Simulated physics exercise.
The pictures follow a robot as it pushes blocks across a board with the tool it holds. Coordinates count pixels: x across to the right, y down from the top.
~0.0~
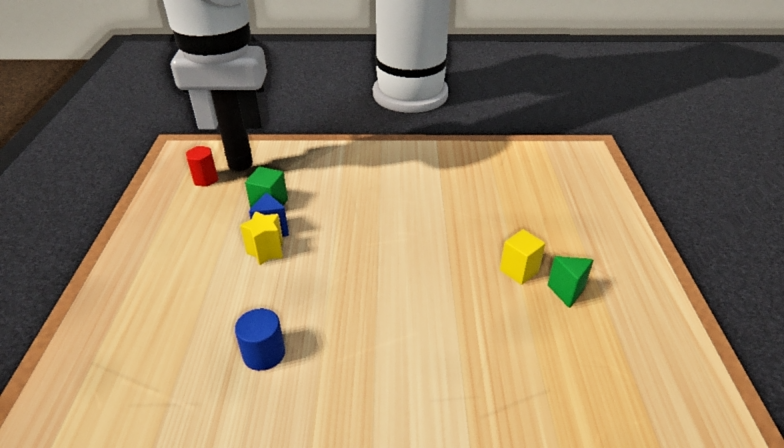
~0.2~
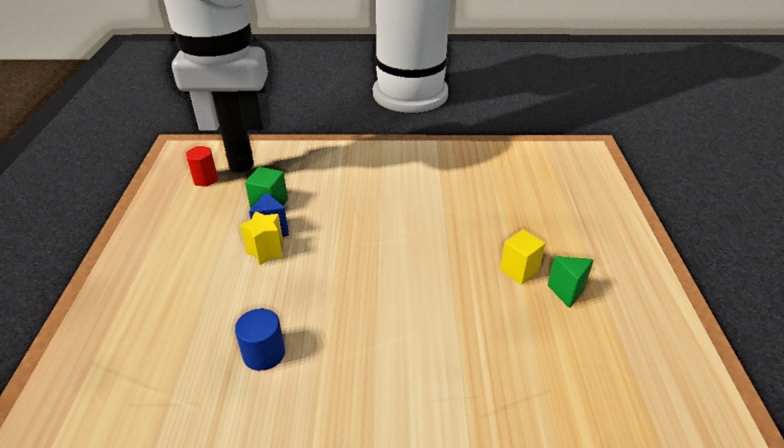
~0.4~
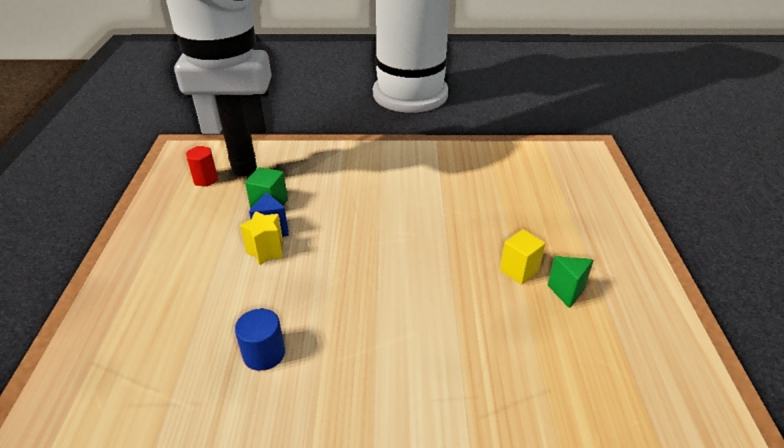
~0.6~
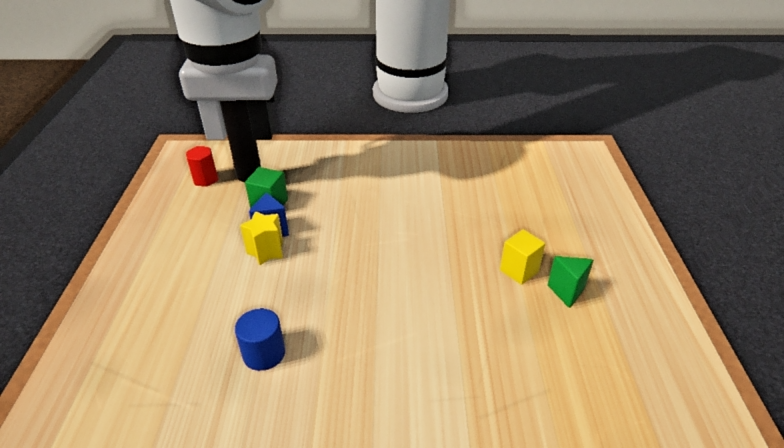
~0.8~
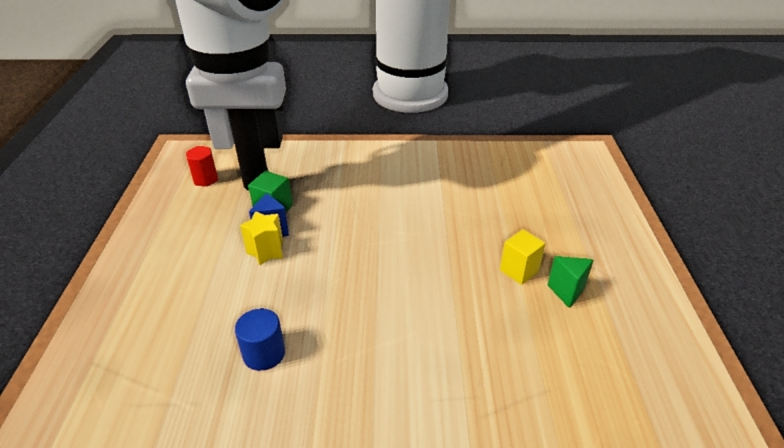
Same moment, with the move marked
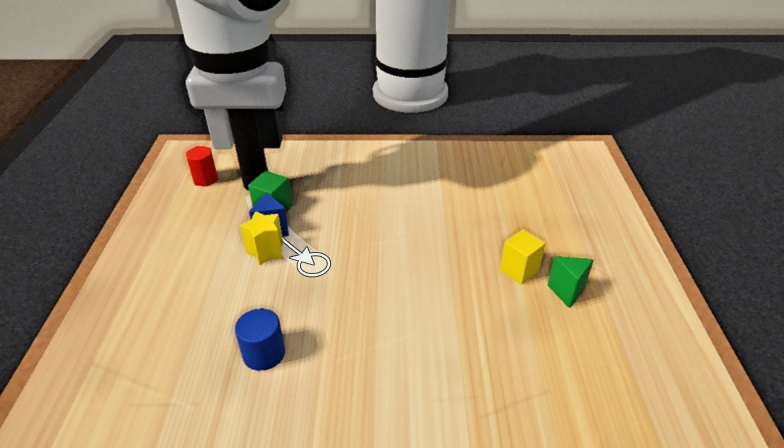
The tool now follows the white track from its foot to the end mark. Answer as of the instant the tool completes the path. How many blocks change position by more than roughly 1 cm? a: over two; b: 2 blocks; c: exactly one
a - over two.
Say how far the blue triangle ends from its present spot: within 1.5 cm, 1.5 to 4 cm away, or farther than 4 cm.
Offset: Above 4 cm.
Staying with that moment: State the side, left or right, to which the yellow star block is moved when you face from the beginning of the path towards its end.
Picture yourself facing from the start of the path to its end: The yellow star block moves off to your right.
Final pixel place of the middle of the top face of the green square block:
About (302, 195).
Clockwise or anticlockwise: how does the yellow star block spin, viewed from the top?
Its spin: Clockwise.
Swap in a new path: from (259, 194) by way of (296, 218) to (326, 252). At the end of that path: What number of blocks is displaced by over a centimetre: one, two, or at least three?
A single block is moved.
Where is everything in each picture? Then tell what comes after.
The first picture shows tool tip at (241, 165); block tops, red hexagon at (199, 152); yellow star block at (261, 223); blue triangle at (267, 203); green square block at (264, 176).
The second picture shows tool at (242, 166); blocks unchanged.
The third picture shows tool at (245, 170); blocks unchanged.
The fourth picture shows tool at (250, 176); blocks unchanged.
The fifth picture shows tool at (257, 185); red hexagon at (199, 152); yellow star block at (261, 223); blue triangle at (267, 203); green square block at (268, 181).
Path on the board, from (259, 194) via (275, 230), ending at (314, 264).
On the path given first. One third of the way, tool at (266, 209); blue triangle at (266, 208), turned 15° clockwise; green square block at (292, 191), turned 10° anticlockwise.
Two thirds of the way, tool at (284, 233); yellow star block at (256, 239), turned 45° clockwise; blue triangle at (284, 230), turned 65° clockwise; green square block at (302, 195), turned 60° anticlockwise.
At the end, tool at (313, 255); red hexagon in place; yellow star block at (256, 239), turned 45° clockwise; blue triangle at (295, 252), turned 95° clockwise; green square block at (302, 195), turned 60° anticlockwise.
